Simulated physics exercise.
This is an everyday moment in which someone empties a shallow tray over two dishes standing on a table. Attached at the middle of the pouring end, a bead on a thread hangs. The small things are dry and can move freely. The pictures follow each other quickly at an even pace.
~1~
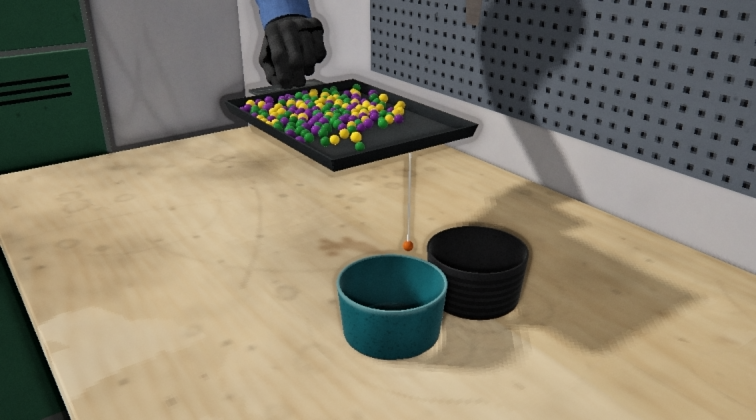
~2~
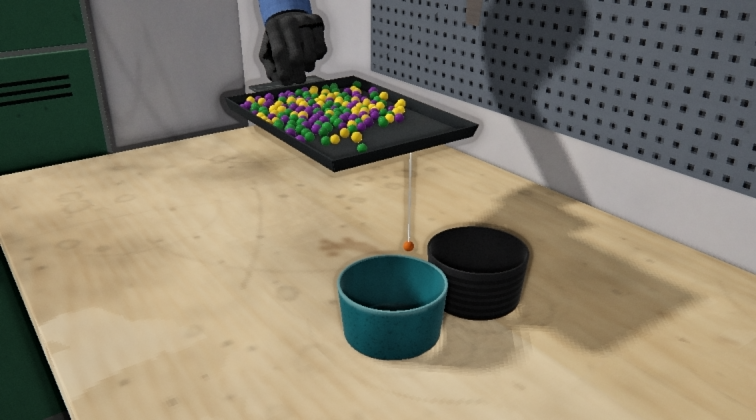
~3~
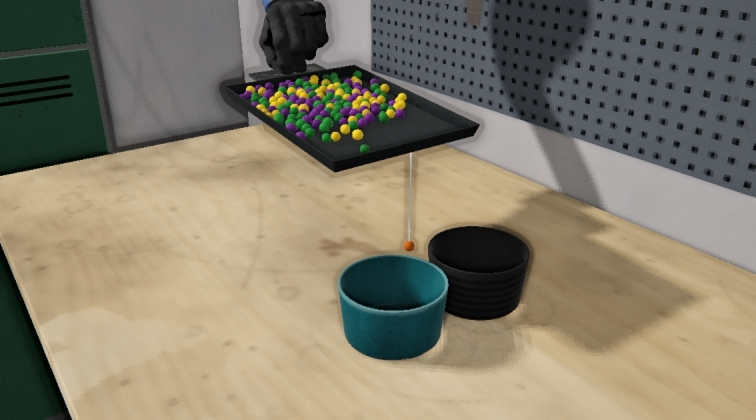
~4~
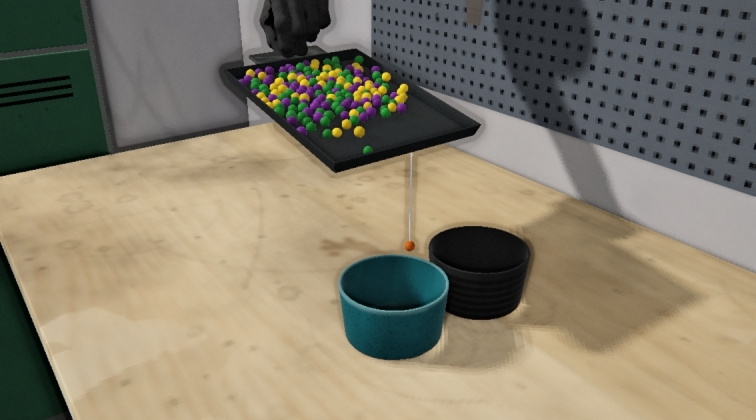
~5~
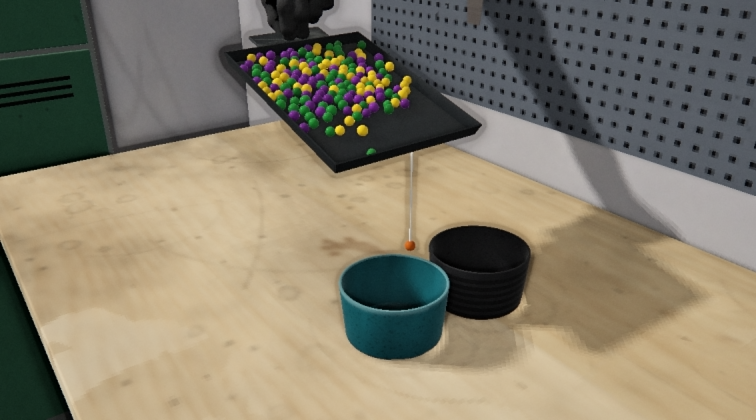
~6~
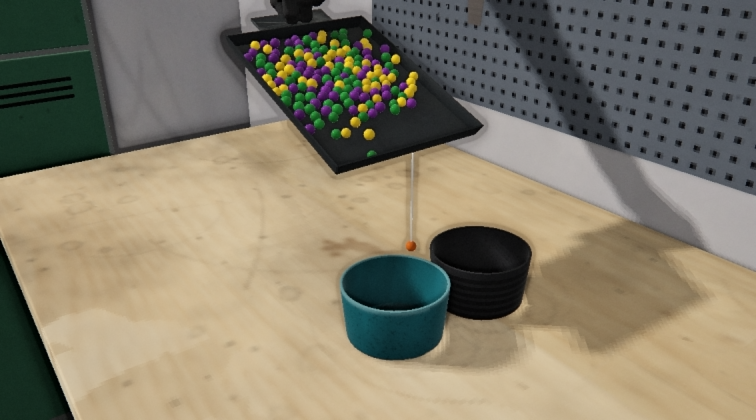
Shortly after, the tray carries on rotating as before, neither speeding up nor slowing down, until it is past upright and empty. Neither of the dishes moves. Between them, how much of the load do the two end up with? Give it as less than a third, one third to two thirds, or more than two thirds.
The two end up with one third to two thirds of the load.
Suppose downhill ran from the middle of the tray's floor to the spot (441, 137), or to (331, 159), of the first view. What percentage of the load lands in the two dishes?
Roughly 80 % in the first case and 40 % in the second.
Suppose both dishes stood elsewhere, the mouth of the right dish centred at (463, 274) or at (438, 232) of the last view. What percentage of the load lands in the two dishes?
Trial 1 80%, trial 2 0%.
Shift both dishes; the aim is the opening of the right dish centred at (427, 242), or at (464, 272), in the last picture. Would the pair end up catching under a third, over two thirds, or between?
Where the dishes stand first, under a third; where they stand second, more than two thirds.
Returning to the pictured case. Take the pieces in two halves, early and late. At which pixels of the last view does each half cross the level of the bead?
Early-half point (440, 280); late-half point (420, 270).
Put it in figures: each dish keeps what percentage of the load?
Share at the end - left dish ~ 40 %, right dish ~ 20 %.
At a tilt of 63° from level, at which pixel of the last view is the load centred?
Centre estimate: (417, 201).
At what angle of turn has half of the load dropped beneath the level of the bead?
Around 75° at that moment.
Soon, tray tipped steeply; about a third on the tray; a small part in the left dish; a stray few in the right dish; a small part outside both; about a third in the air.
A while on, tray tipped right over; a stray few on the tray; about a third in the left dish; a small part in the right dish; about half outside both; a small part in the air.
Towards the end, tray tipped past a quarter turn; about a third in the left dish; a small part in the right dish; about half outside both; a stray few in the air.
Finally, tray tipped past a quarter turn; about a third in the left dish; a small part in the right dish; about half outside both.
